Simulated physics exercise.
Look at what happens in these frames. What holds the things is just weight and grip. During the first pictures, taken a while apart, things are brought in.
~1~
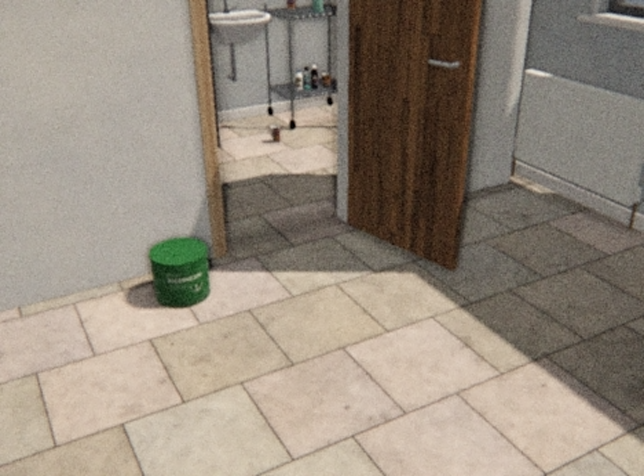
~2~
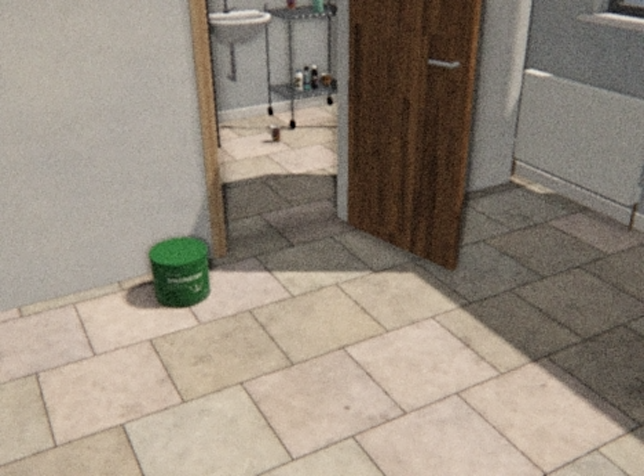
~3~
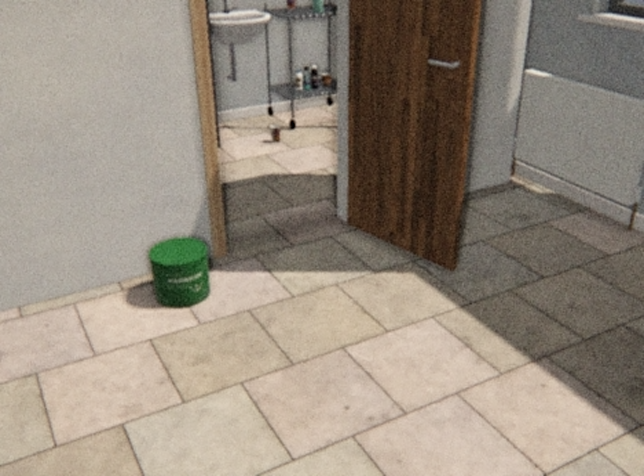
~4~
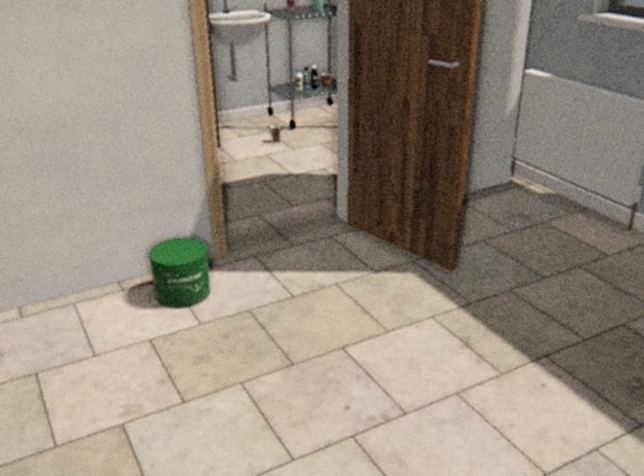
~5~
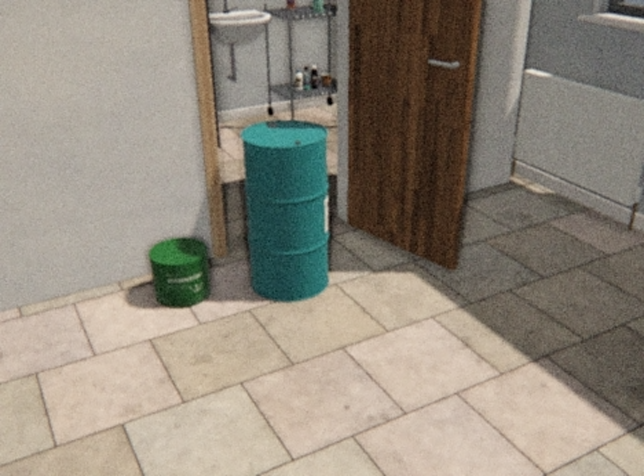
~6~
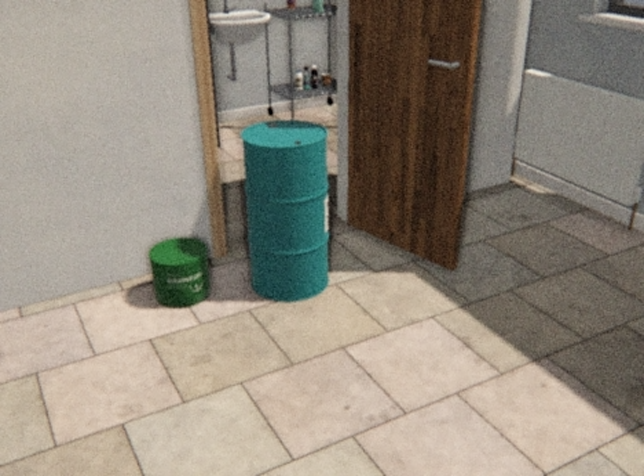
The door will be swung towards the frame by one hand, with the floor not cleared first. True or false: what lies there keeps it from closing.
True.
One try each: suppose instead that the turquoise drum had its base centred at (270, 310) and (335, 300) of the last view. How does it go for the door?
Swings all the way, then held up.
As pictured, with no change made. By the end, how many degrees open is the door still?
Angle: About 50°.
Then, 0.50 s later than the last frame, open by 95°.
Then, 0.90 s later than the last frame, open by 79°.
Then, 1.10 s later than the last frame, open by 70°.
Then, 1.40 s later than the last frame, open by 55°.
When it is over, open by 52°; both as before. End places, in pixels of the last picture, turquoise drum near (287, 211).
